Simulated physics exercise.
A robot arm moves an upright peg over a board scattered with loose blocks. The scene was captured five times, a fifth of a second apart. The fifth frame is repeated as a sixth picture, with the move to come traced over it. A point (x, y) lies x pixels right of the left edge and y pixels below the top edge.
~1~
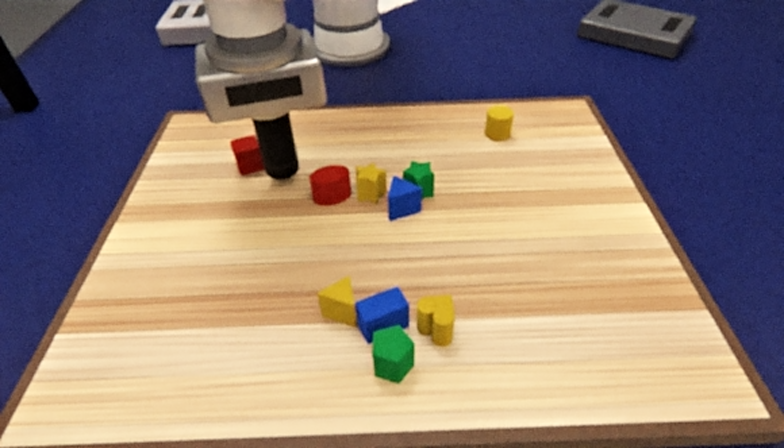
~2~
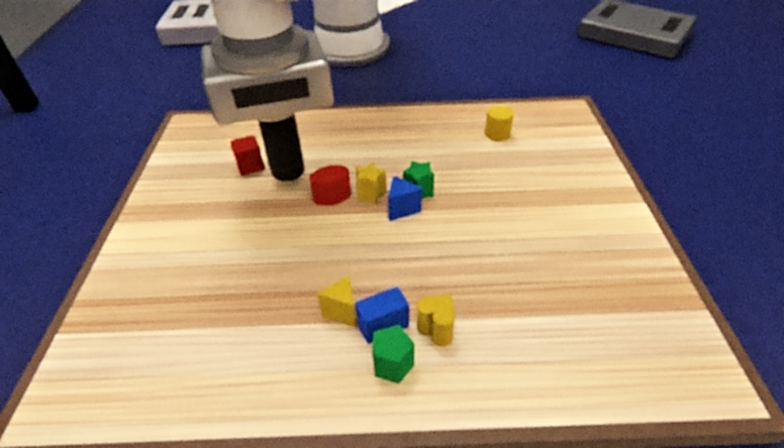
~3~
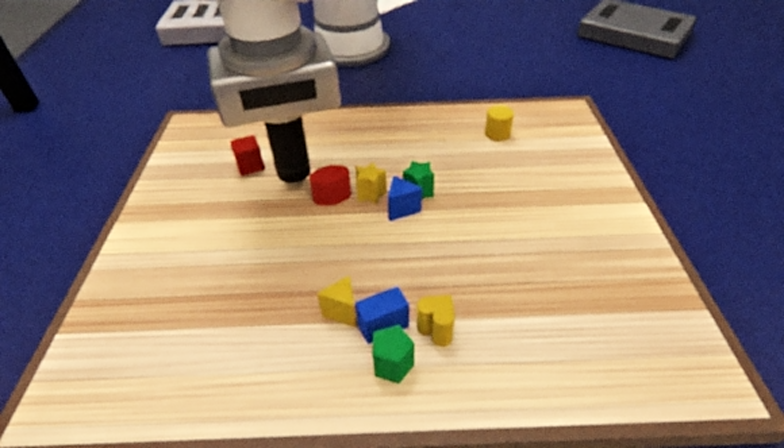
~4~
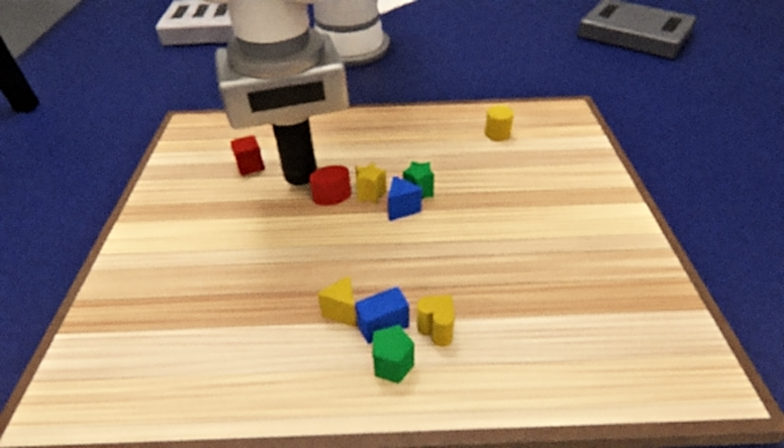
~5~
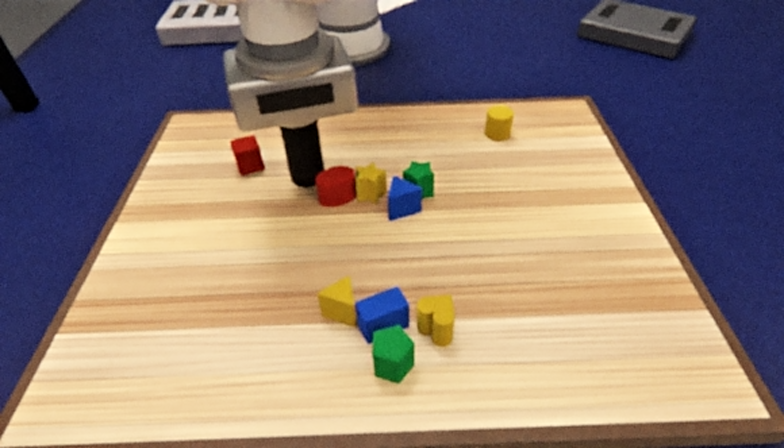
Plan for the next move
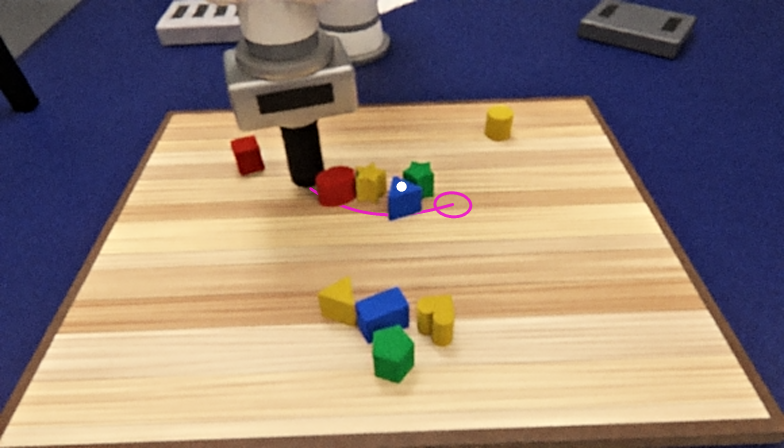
A robot arm slid its upright black peg slowly to the right across a wooden board of loose colored blocks, then nudged the red block slightly toward the yellow star while the others stayed still.
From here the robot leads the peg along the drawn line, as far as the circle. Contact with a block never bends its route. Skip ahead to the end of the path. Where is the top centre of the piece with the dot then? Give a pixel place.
Somewhere near (510, 173).
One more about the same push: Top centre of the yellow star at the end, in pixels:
Around (399, 166).
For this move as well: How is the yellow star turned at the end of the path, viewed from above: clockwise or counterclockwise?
Against the clock.
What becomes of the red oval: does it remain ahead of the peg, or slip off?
The red oval stays in front.
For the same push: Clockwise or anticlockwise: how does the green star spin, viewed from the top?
From above, clockwise.
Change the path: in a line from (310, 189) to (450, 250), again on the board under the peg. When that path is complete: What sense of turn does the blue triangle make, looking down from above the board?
It twists anticlockwise.
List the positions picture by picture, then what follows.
In the first frame, peg tip (283, 170); block tops, red oval (329, 173); yellow star (369, 171); blue triangle (402, 187); green star (419, 169).
In the second frame, peg (288, 171); blocks unchanged.
In the third frame, peg (294, 173); blocks unchanged.
In the fourth frame, peg (301, 175); blocks unchanged.
In the fifth frame, peg (308, 177); red oval (335, 174); yellow star (369, 171); blue triangle (402, 187); green star (419, 169).
Path on the board, from (310, 189) through (349, 208) and (401, 214) to (453, 205); the dot is on the blue triangle.
The first path, step by step. One third of the way, peg (348, 197); red oval (379, 184), turned 60° anticlockwise; yellow star (394, 167), turned 50° anticlockwise; blue triangle (409, 185), turned 20° clockwise; green star (424, 167), turned 10° clockwise.
Two thirds of the way, peg (402, 203); red oval (435, 186), turned 80° anticlockwise; yellow star (399, 166), turned 95° anticlockwise; blue triangle (459, 181), turned 30° anticlockwise; green star (428, 164), turned 40° clockwise.
At the end, peg (454, 193); red oval (487, 177), turned 80° anticlockwise; yellow star (399, 166), turned 95° anticlockwise; blue triangle (510, 173), turned 30° anticlockwise; green star (429, 163), turned 30° clockwise.
